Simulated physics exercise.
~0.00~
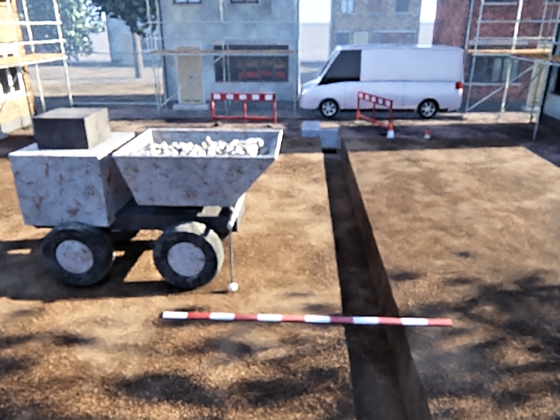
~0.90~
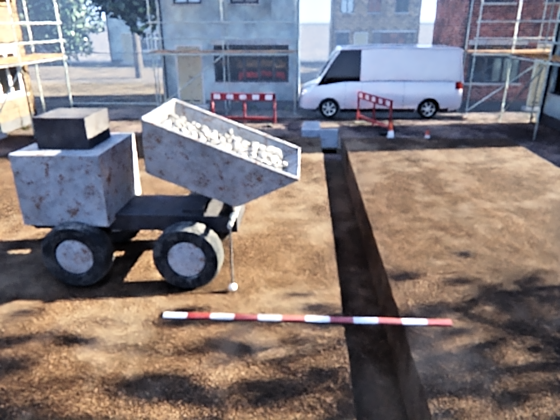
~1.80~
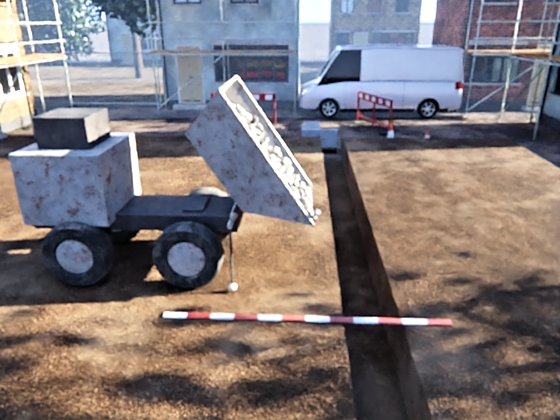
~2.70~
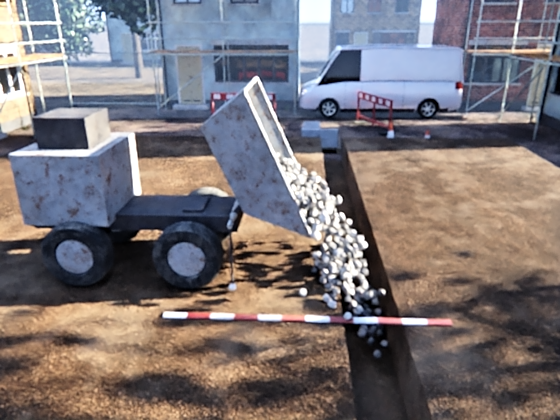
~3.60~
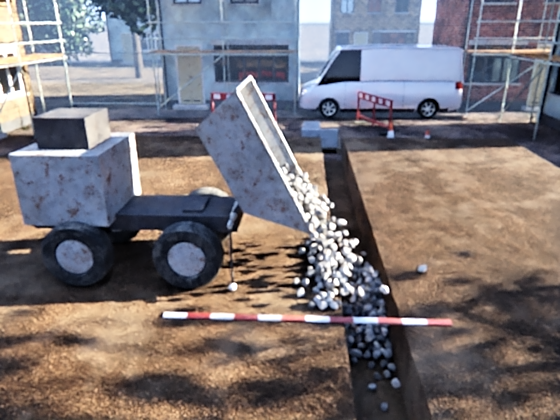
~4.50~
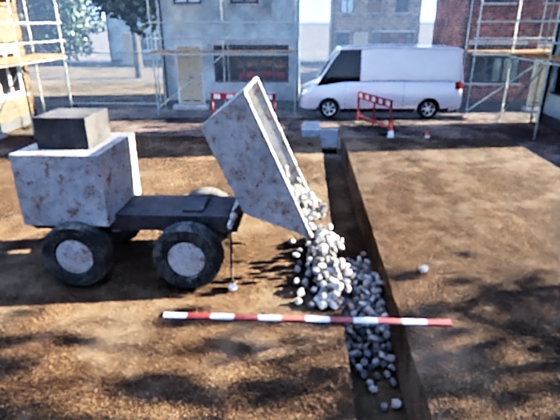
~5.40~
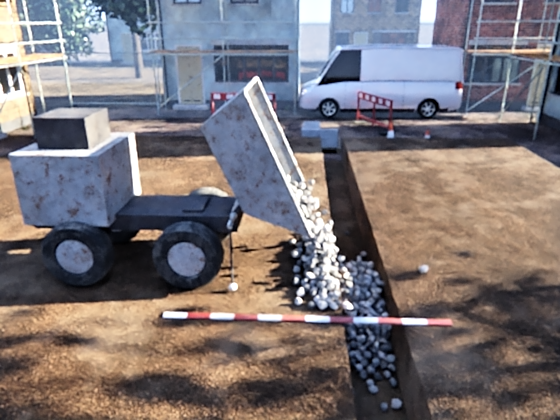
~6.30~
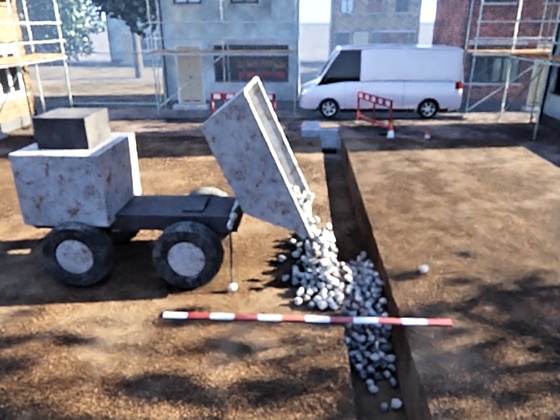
In the video, a small dumper on a building site tips its gray body forward, and pale stones pour down to the right into a narrow trench. The flow slows and stops, leaving stones in the trench, heaped at its edge, and some still in the raised body.
